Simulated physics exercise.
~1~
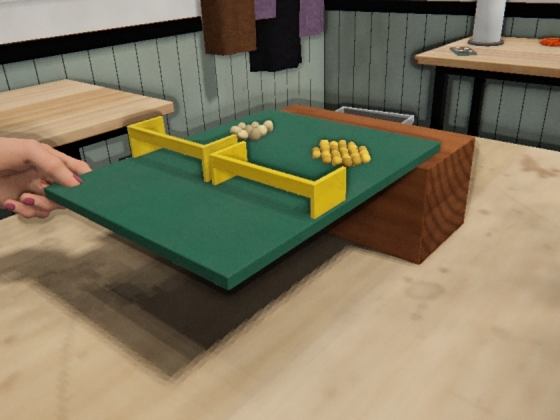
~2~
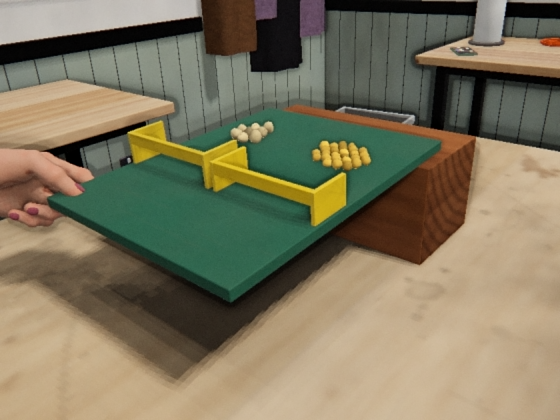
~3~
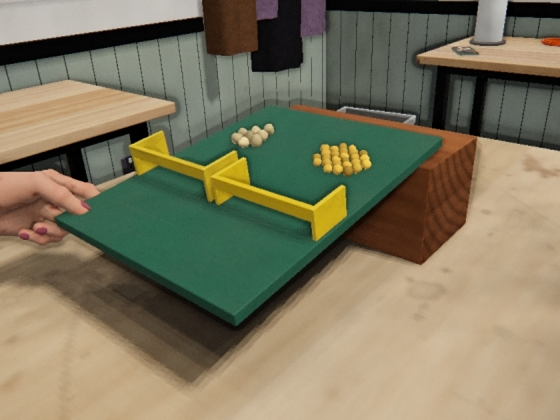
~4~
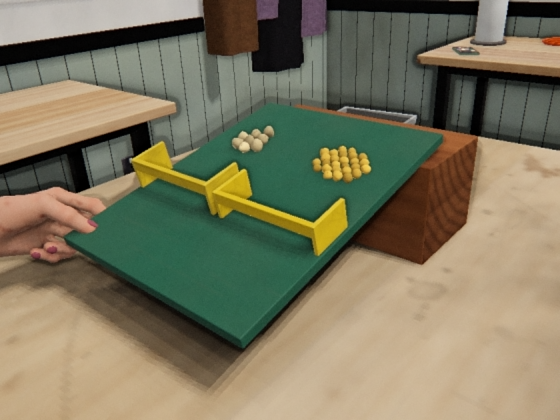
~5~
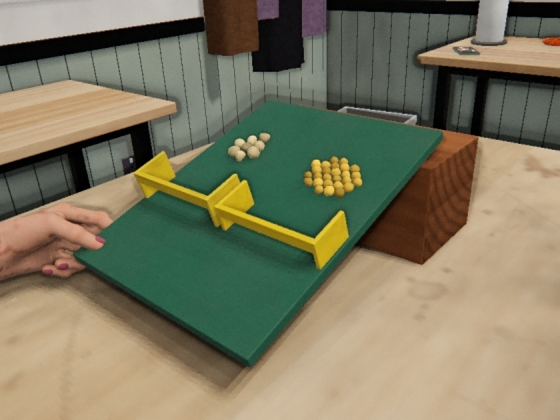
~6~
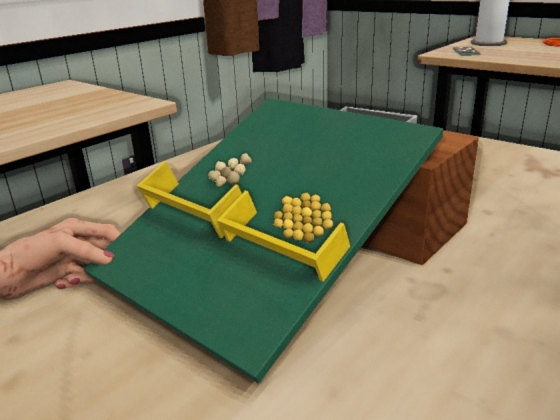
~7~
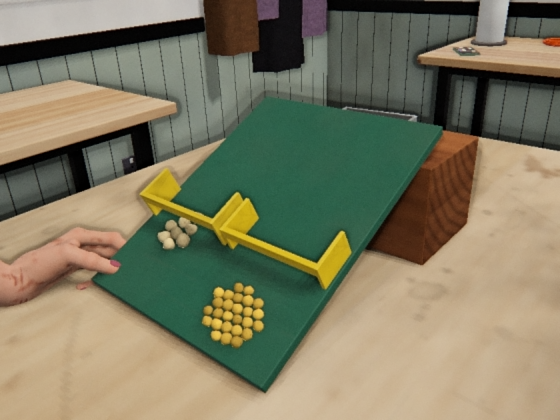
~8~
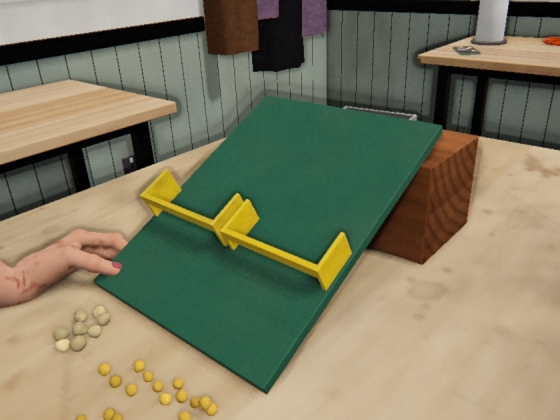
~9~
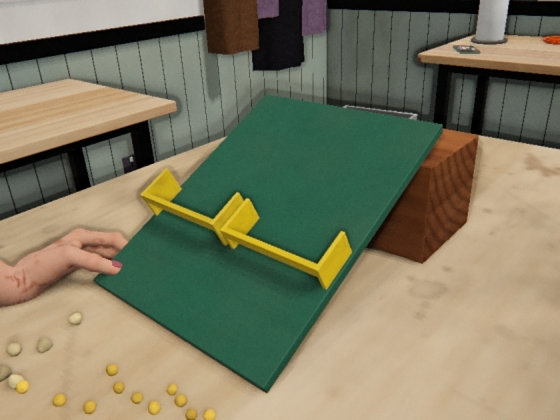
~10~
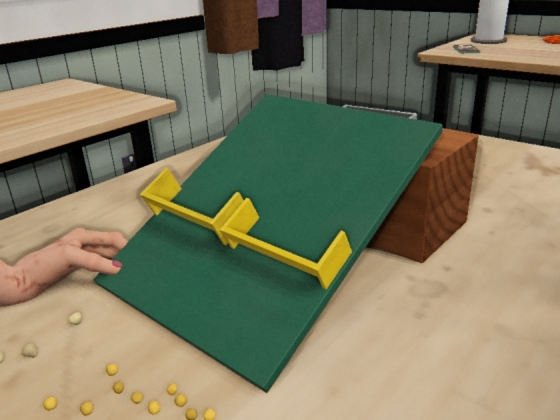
A hand at the left holds the free end of a green board on a pale wooden counter, seen from slightly above, the board's far end resting on a reddish-brown wooden block. Two yellow bars stand across the board, with a cluster of cream balls and a cluster of golden ones above them. The hand lowers the free end, and the slope steepens. Both clusters begin sliding, slip beneath the bars and roll off the lower edge. The balls scatter over the counter at the lower left, leaving the tilted board empty with the hand still beside it.
